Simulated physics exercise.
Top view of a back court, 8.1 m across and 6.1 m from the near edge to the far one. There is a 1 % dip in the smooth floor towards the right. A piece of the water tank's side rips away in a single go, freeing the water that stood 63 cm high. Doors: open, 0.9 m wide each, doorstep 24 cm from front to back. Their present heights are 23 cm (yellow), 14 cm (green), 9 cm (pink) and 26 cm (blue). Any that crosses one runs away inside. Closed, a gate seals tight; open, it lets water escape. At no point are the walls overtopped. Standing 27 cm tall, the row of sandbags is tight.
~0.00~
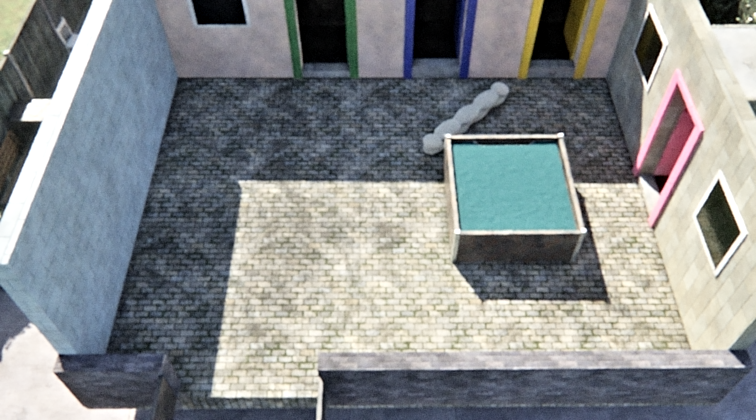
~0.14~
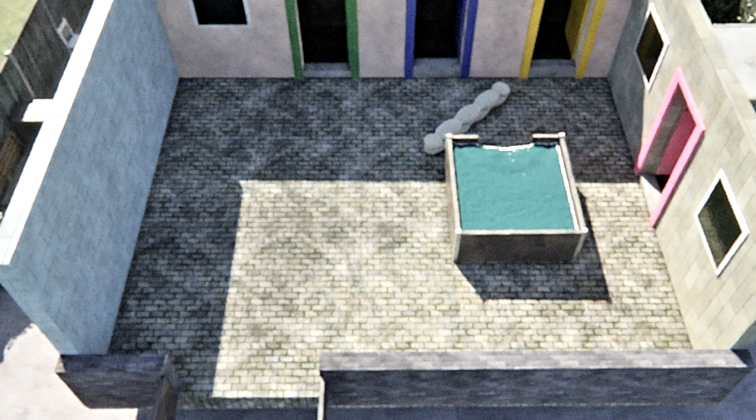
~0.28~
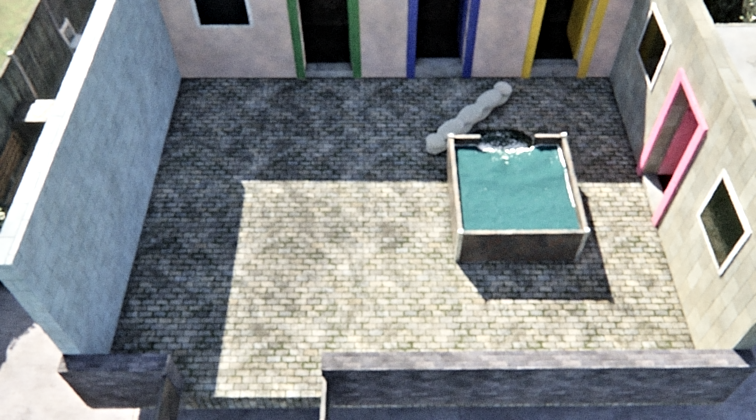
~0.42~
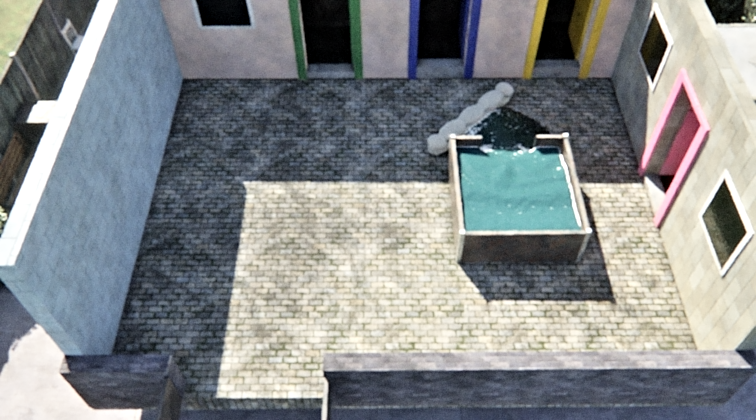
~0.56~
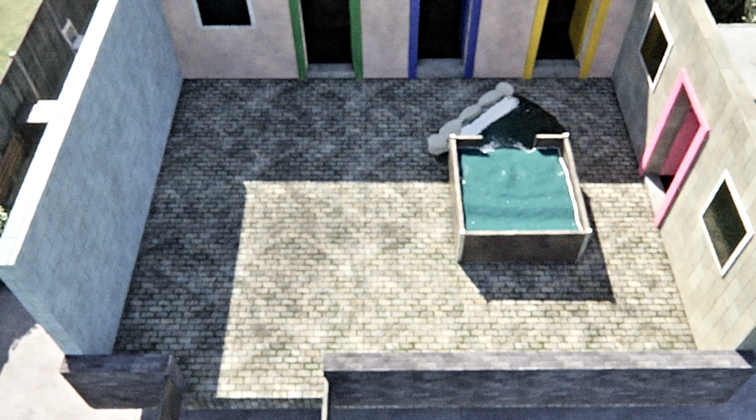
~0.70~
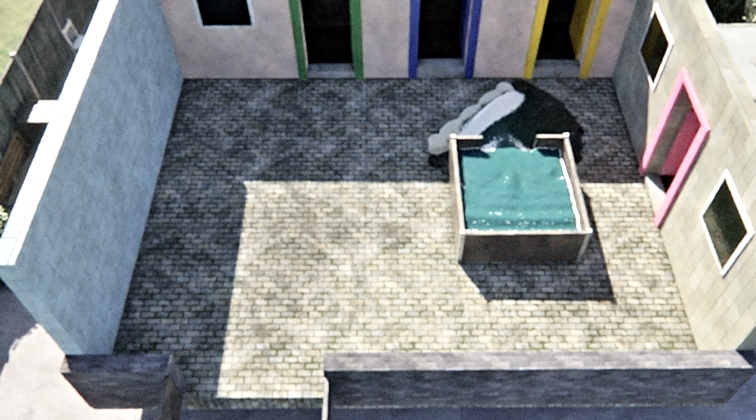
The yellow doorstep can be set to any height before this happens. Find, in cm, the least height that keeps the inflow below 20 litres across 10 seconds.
The least height is about 24 cm.
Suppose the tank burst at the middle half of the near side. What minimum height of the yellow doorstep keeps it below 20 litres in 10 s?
Some 9.0 cm.
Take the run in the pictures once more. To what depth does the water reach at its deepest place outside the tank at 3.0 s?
Up to some 33 centimetres, I'd say.
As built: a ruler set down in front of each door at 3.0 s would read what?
Depths in cm - yellow: 28, green: 0, pink: 5, blue: 5.
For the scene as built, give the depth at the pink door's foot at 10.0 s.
Lab note: Depth approx. 4.5 cm.
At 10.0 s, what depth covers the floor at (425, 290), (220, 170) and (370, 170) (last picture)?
Depths in order: 4 / 2 / 2 cm.
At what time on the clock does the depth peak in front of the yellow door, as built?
The level tops out near 2.4 seconds.
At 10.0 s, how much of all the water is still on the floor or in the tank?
Close to 98 per cent is still present.
After 1.4 s water covers 10 % of the floor, deepest (40 cm) near (476, 130); 28 cm at the yellow door, 0 litres in over its 23 cm doorstep.
After 3.0 s water covers 25 % of the floor, deepest (33 cm) near (608, 95); 28 cm at the yellow door, 22 litres in over its 23 cm doorstep.
After 10.0 s water covers 85 % of the floor, deepest (11 cm) near (667, 287); 11 cm at the yellow door, 30 litres in over its 23 cm doorstep.
At the yellow door as built, the water arrived by 1.0 s and peaked near 30 cm at 2.4 s.
With a doorstep of 20 cm, 65 litres would have come in within the 10 s; with 27 cm, 7 litres. So under 20 litres takes about 24 cm.
